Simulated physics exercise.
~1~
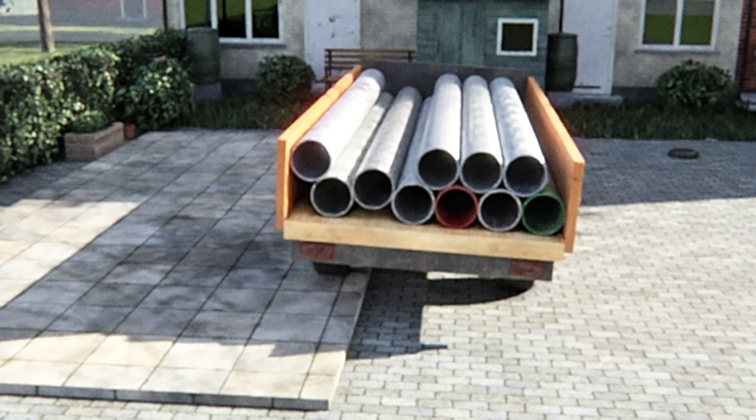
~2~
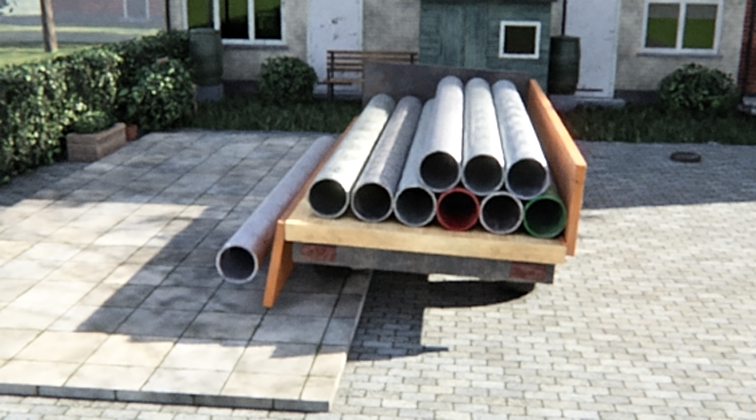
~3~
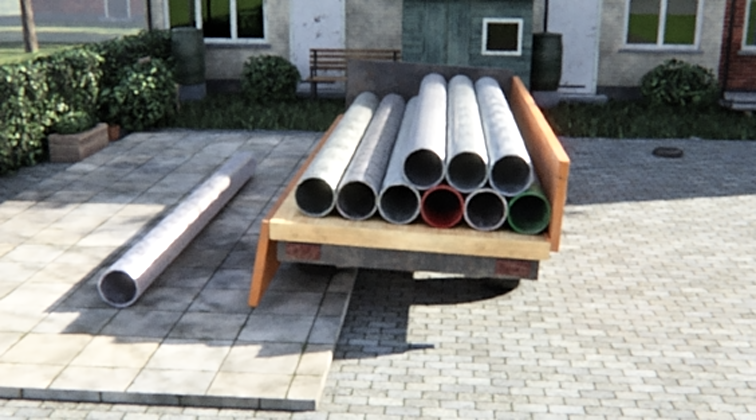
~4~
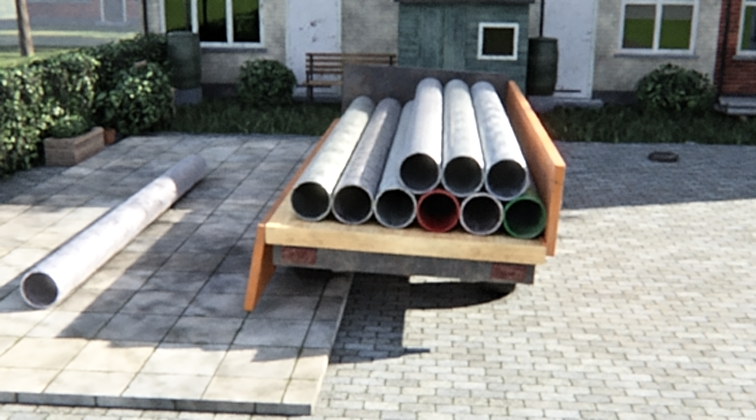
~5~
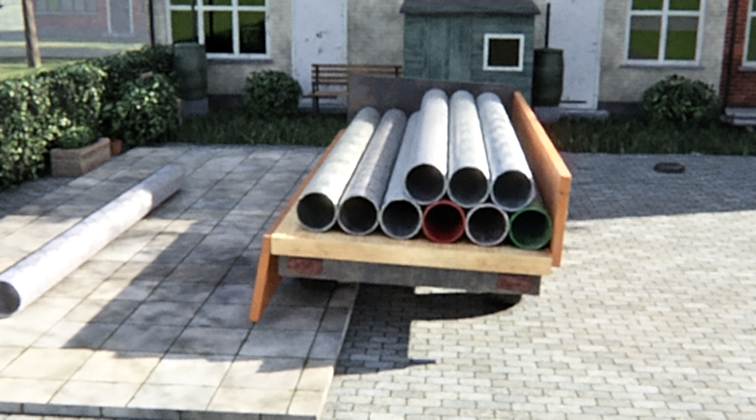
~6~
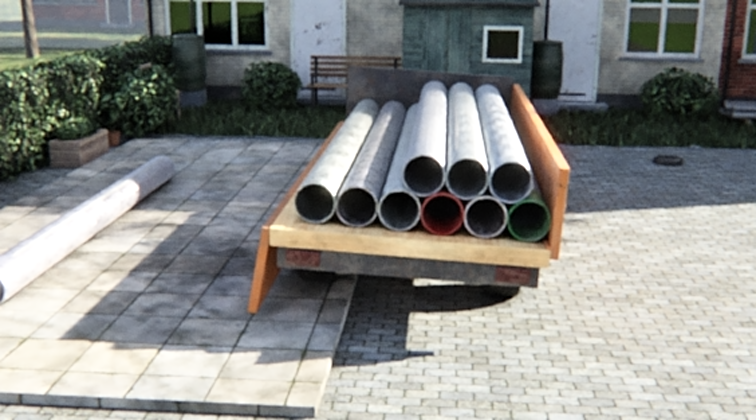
In a paved yard before a house with a hedge, a bench and a small green shed, a low trailer stands with its tail towards the viewer. Hollow grey pipes lie stacked end-on between its orange side boards, with a red-rimmed one in the bottom row and a green-rimmed one at its right end. The left board swings down, and the upper left pipe drops over it onto the pale slabs. That pipe rolls away to the left until its near end leaves the view. The others, red and green included, stay on the deck.
